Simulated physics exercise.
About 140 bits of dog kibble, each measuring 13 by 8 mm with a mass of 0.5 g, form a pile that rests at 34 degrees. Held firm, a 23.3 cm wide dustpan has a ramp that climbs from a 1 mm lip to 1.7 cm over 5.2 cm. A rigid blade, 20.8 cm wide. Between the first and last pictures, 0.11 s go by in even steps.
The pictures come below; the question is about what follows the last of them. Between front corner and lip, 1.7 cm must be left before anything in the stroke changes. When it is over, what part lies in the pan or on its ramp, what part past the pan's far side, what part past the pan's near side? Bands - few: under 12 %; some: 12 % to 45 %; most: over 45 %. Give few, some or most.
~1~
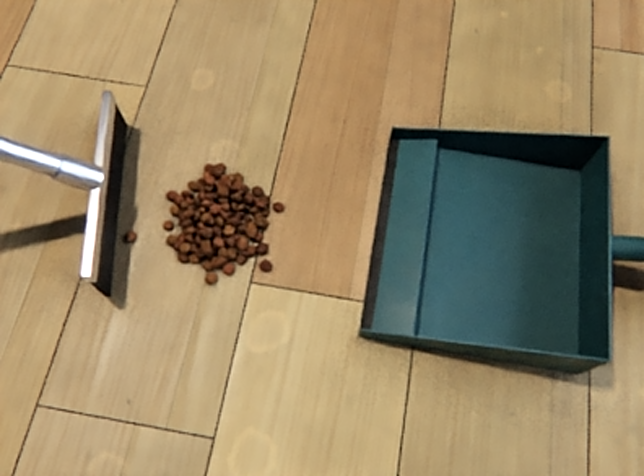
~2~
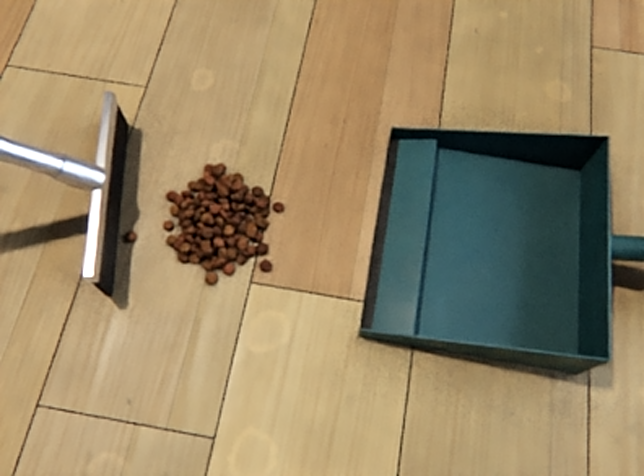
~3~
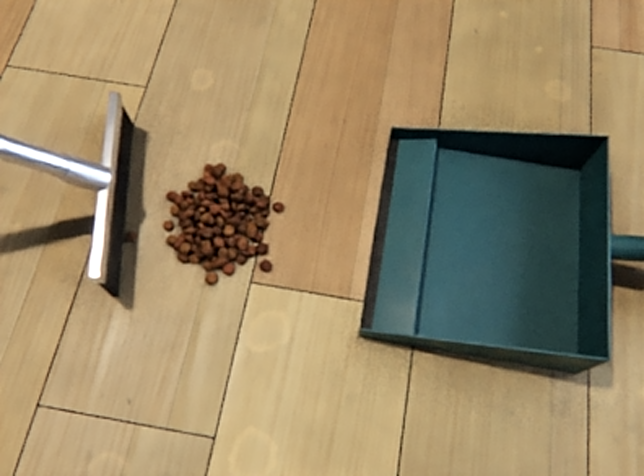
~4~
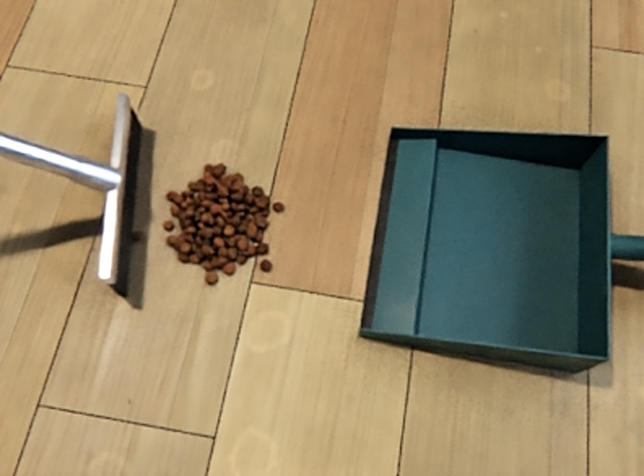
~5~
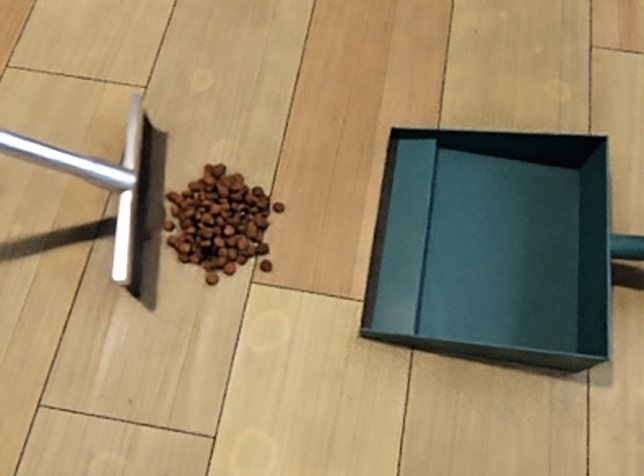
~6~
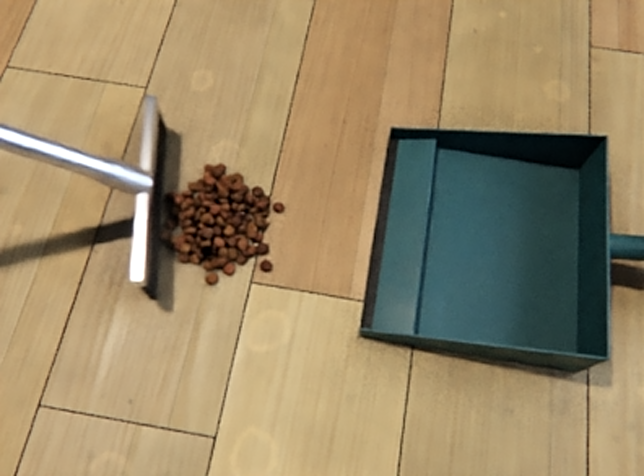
Pan: Some, far side: Few, near side: Few.
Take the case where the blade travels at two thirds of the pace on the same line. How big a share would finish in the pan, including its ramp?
Roughly 20 in a hundred.
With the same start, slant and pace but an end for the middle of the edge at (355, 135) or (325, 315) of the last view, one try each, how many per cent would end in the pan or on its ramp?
The two tries give roughly 30 and 10 %.
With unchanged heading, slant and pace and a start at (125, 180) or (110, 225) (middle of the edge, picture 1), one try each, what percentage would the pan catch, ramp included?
Estimates: 30 percent and 30 percent.
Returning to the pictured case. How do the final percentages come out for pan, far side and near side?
Well, the pan ends up with 35 percent, the far side with 5 percent, the near side with 0 percent.
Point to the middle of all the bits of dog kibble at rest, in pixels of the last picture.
Est. centre at rest: (374, 224) px.
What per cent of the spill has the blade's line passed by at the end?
Roughly 0 per cent of it.
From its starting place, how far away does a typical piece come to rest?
About 18 cm.
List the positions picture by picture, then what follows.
Blade from (90, 277) to (110, 100), moved 0.0 cm, 0 of the pieces shifted so far; middle of the pieces at (219, 218); pan at (495, 251), in the first picture.
Blade from (92, 277) to (112, 101), moved 0.2 cm, 0 of the pieces shifted so far; middle of the pieces at (219, 218), in the second picture.
Blade from (99, 277) to (117, 101), moved 0.8 cm, 0 of the pieces shifted so far; middle of the pieces at (219, 218), in the third picture.
Blade from (108, 278) to (125, 102), moved 1.7 cm, 1 of the pieces shifted so far; middle of the pieces at (219, 218), in the fourth picture.
Blade from (123, 279) to (138, 103), moved 3.0 cm, 1 of the pieces shifted so far; middle of the pieces at (219, 218), in the fifth picture.
Blade from (140, 281) to (153, 104), moved 4.7 cm, 1 of the pieces shifted so far; middle of the pieces at (219, 218); pan at (494, 250), in the sixth picture.
Then, 0.13 s after the last picture, middle of the blade 13 cm from the lip; 0 % over the lip, far side 0 %, near side 0 %.
Then, 0.22 s after the last picture, middle of the blade 6 cm from the lip; 0 % over the lip, far side 0 %, near side 0 %.
Then, 0.44 s after the last picture, middle of the blade 4 cm from the lip; 35 % over the lip, far side 5 %, near side 0 %.
In the end, pan 35 %, far side 5 %, near side 0 %, in front of the lip or behind the blade 60 %.
